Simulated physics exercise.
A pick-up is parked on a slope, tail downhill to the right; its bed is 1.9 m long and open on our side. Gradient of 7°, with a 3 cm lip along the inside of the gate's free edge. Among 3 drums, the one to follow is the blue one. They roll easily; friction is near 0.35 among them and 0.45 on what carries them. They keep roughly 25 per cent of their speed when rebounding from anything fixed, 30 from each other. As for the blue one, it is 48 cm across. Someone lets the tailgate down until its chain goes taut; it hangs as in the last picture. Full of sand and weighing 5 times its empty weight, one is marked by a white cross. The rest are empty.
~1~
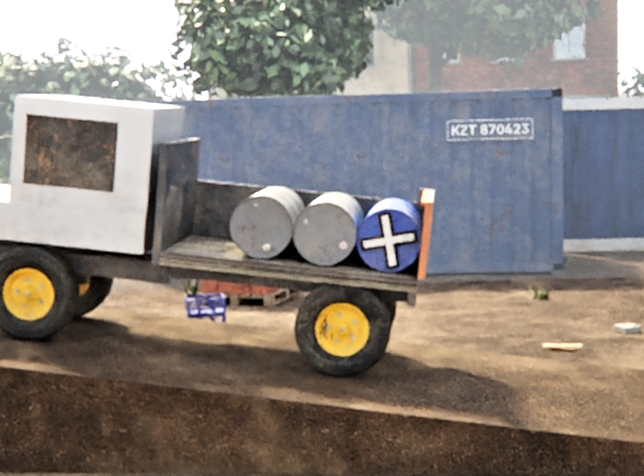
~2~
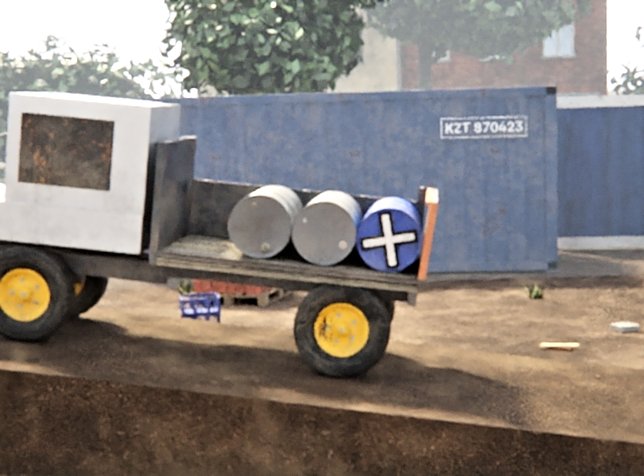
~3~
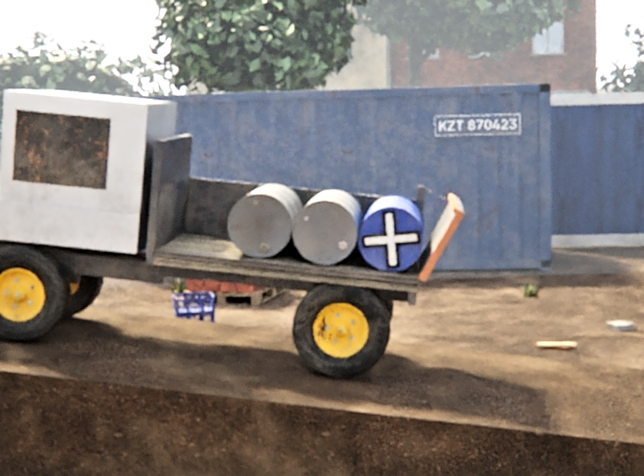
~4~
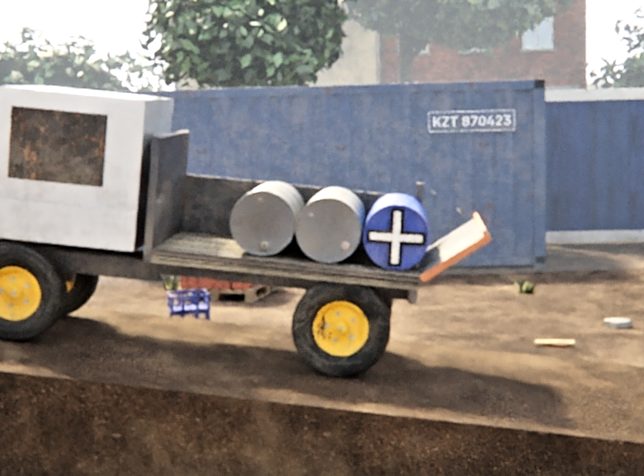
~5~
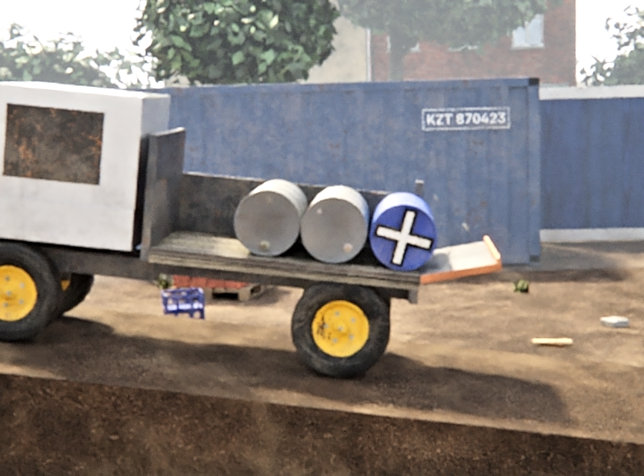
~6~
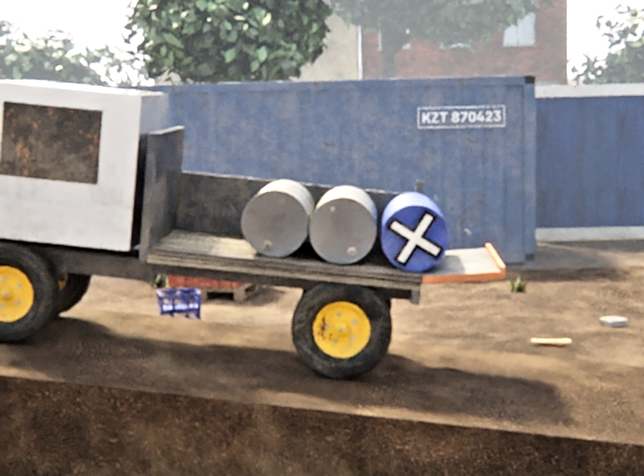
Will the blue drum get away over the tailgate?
It will stay in the truck.
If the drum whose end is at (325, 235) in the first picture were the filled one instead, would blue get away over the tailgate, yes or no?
Then blue would do so.
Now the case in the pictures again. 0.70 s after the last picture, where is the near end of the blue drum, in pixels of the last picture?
Position: About (458, 236).
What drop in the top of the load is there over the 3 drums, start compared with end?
10 cm.
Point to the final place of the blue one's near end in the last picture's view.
It ends up close to (479, 235).
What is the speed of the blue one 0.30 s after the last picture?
About 0.4 m/s.
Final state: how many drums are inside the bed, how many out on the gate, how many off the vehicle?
2, 1 and 0.
Another 0.30 s on from the last picture, blue is on the gate, 10 cm past the hinge, rolling right; 0 gone off the back.
Another 0.70 s on from the last picture, blue is on the gate, 25 cm past the hinge, rolling right; 0 gone off the back.
Another 1.10 s on from the last picture, blue is on the gate, 35 cm past the hinge, rolling right; 0 gone off the back.
In the end (1.50 s after the last picture), blue is on the gate, 35 cm past the hinge; 0 gone off the back.
